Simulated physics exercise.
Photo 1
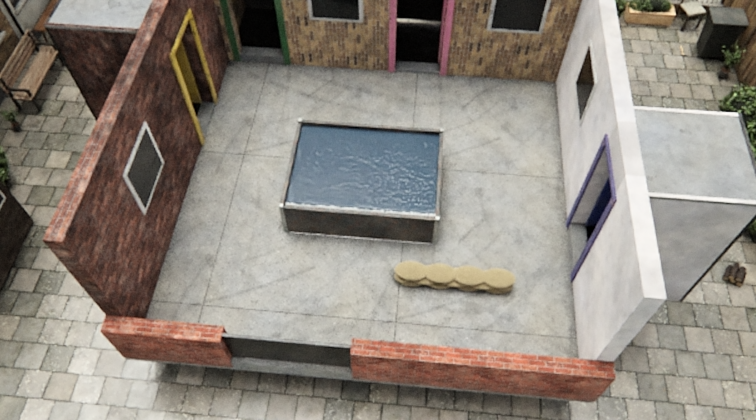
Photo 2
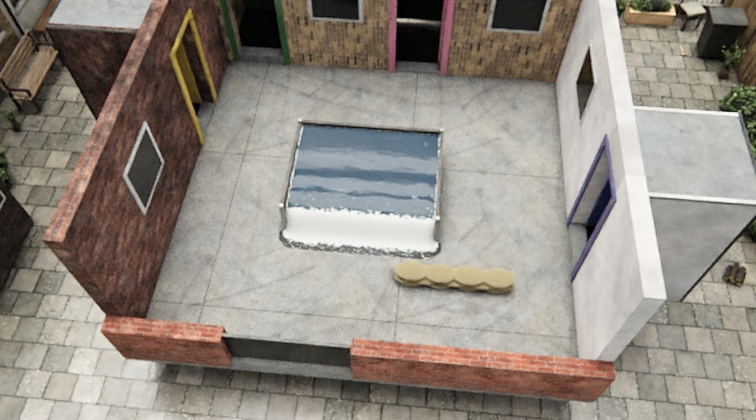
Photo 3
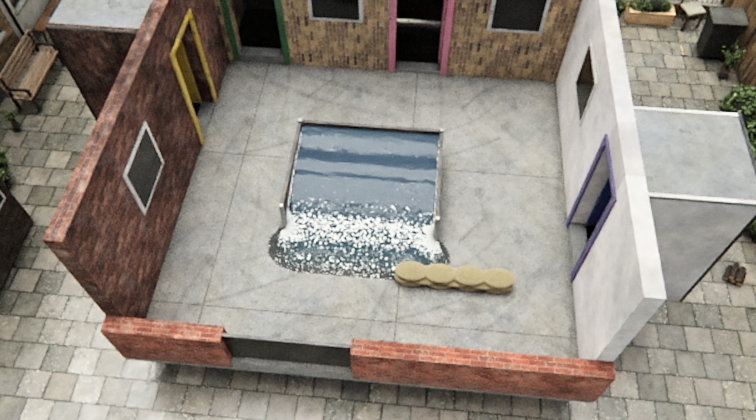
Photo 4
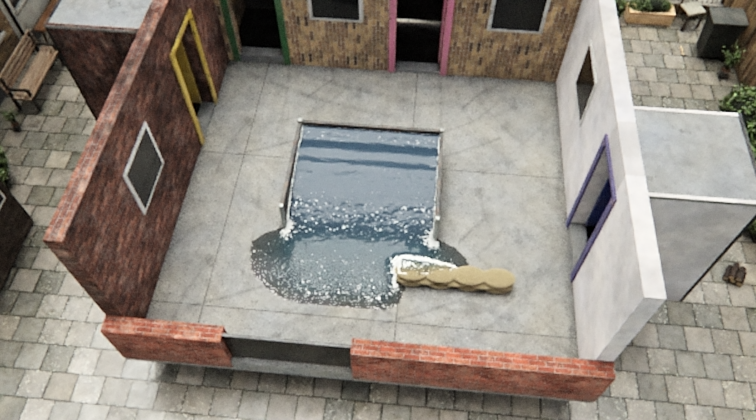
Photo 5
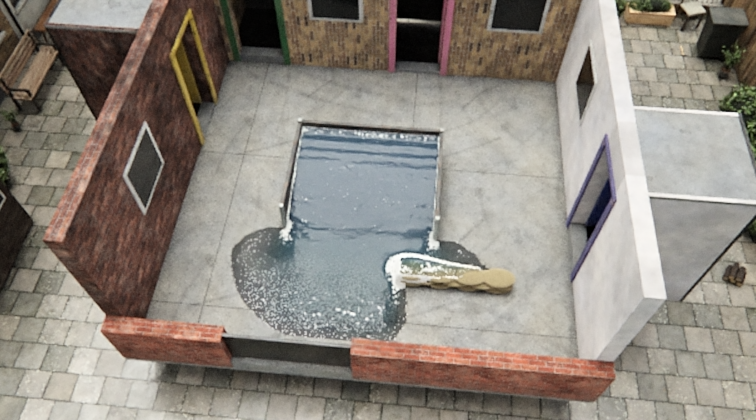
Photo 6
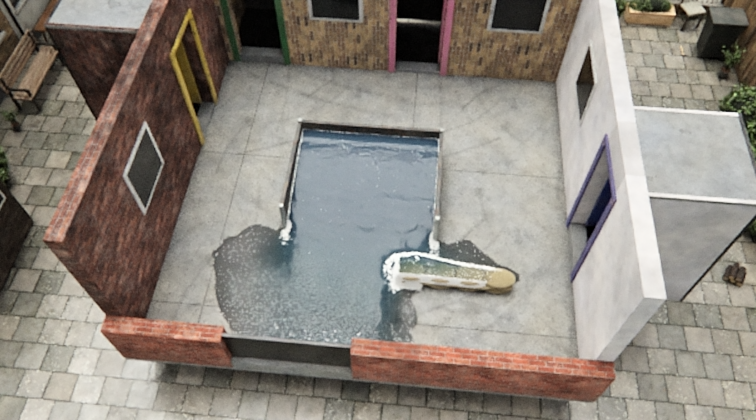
Water bursting from the front of a tank in a walled yard, spreading across the paving and washing around a low tan barrier.
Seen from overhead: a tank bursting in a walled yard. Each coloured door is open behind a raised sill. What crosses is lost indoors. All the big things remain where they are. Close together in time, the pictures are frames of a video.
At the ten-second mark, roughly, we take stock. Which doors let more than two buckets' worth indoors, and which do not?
Result: The pink door ends up over two buckets; the blue door ends up within two buckets; the yellow door ends up within two buckets; the green door ends up within two buckets.
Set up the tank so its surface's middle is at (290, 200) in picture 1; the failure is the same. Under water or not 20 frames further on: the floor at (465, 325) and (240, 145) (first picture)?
Spot one ends up sodden, spot two sodden.
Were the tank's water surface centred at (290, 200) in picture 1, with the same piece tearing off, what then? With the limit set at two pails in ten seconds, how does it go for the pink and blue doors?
Pink door doesn't reach it, blue door doesn't reach it.
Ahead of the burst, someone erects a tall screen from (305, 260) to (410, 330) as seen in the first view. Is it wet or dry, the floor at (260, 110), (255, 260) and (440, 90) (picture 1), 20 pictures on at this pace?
Results in sequence: Bone-dry / swamped / bone-dry.
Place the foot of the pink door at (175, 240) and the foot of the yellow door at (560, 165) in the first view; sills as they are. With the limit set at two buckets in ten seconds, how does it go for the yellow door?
Result - yellow: Remains below the limit.
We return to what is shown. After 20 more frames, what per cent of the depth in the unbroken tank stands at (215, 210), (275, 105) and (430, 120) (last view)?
Estimated readings in sequence: 14, 0, 0 percent.
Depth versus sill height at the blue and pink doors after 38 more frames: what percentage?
About 50 and 160 %.
A moment on, water covers 30 % of the floor; the pink door not reached, the blue door wet at the sill, nothing in, the yellow door not reached, the green door not reached.
Next, water covers 40 % of the floor; the pink door not reached, the blue door wet at the sill, nothing in, the yellow door not reached, the green door not reached.
Then, water covers 65 % of the floor; the pink door not reached, the blue door under two buckets in, the yellow door wet at the sill, nothing in, the green door not reached.
Later, water covers 90 % of the floor; the pink door wet at the sill, nothing in, the blue door under two buckets in, the yellow door wet at the sill, nothing in, the green door wet at the sill, nothing in.
In the end, water covers 95 % of the floor; the pink door over two buckets in, the blue door under two buckets in, the yellow door under two buckets in, the green door wet at the sill, nothing in.
